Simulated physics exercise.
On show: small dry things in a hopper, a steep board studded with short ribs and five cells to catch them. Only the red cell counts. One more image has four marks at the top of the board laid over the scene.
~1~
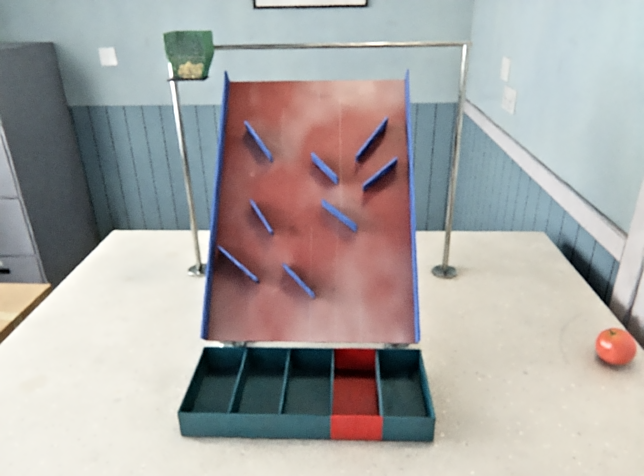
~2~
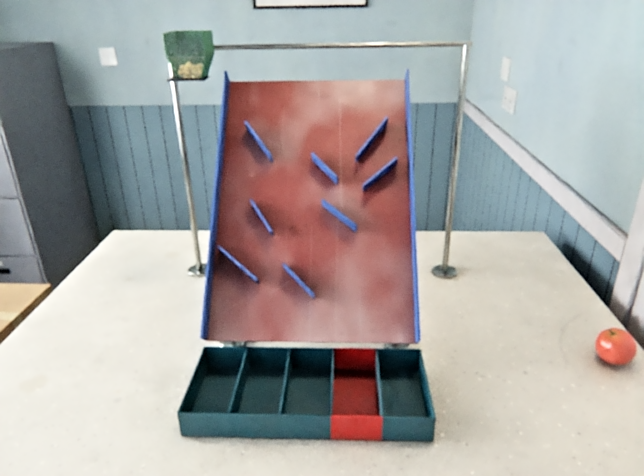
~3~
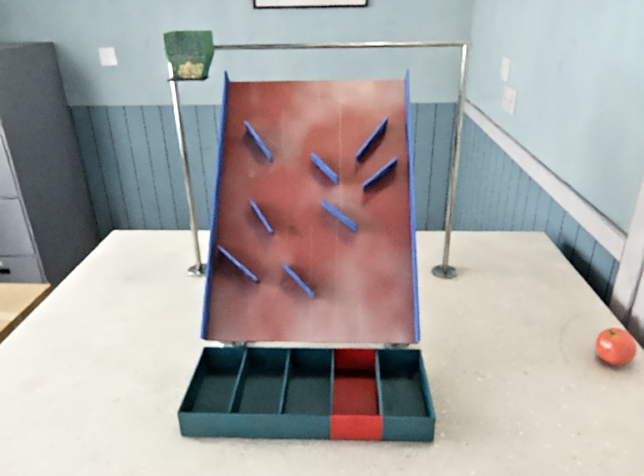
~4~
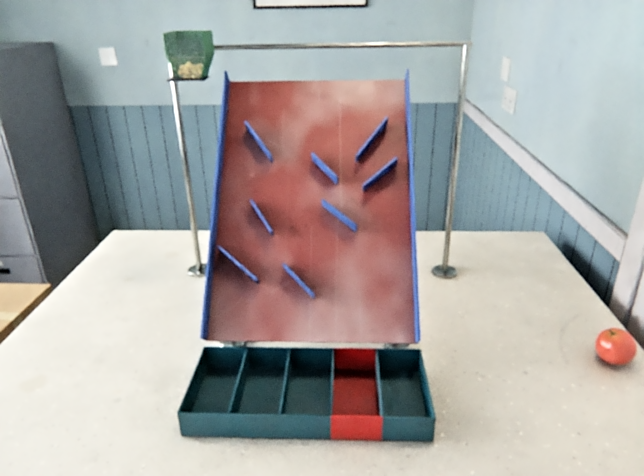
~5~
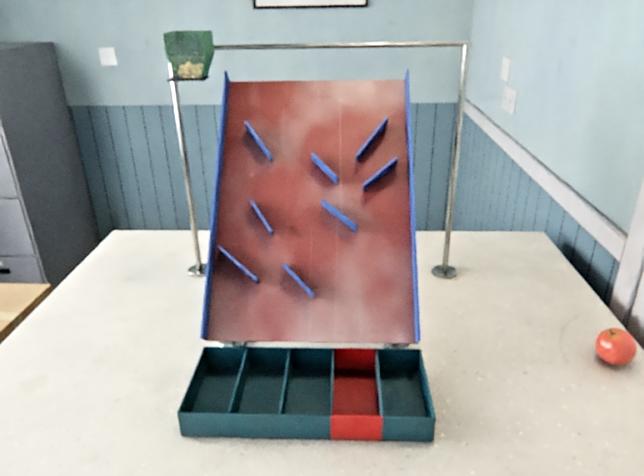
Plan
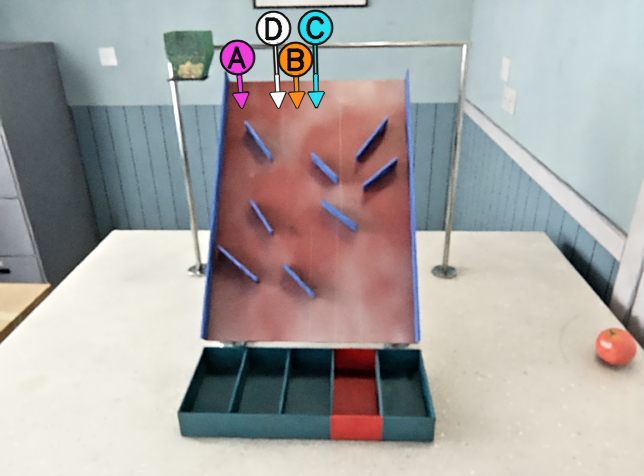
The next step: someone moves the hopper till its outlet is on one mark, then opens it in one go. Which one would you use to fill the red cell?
Best: D.
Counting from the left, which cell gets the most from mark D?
The fourth.
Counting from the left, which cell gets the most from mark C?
The fifth from the left.
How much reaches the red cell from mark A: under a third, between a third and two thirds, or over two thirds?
Under a third.
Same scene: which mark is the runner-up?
That is mark B.
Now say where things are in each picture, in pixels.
In the first picture, hopper (191, 71), soya beans, door shut.
In the second picture, ribs (245, 121) to (271, 155), (357, 155) to (387, 117), (312, 153) to (337, 177).
In the third picture, ribs (364, 185) to (397, 157), (251, 199) to (271, 231), (322, 199) to (357, 226).
In the fourth picture, ribs (218, 246) to (256, 279), (283, 263) to (314, 295).
In the fifth picture, red cell (356, 426), number 4 of 5 from the left.
On the marked copy, mark A meets the board at (241, 102); mark B meets the board at (297, 102); mark C meets the board at (316, 101); mark D meets the board at (278, 102).
With A, about a tenth in the red cell, roughly two thirds in other cells, just a few held on the board, about a tenth outside the box.
With B, roughly half in the red cell, roughly a third in other cells, about a tenth outside the box.
With C, about a tenth in the red cell, the larger part in other cells, about a tenth outside the box.
With D, roughly two thirds in the red cell, roughly a quarter in other cells, about a tenth outside the box.
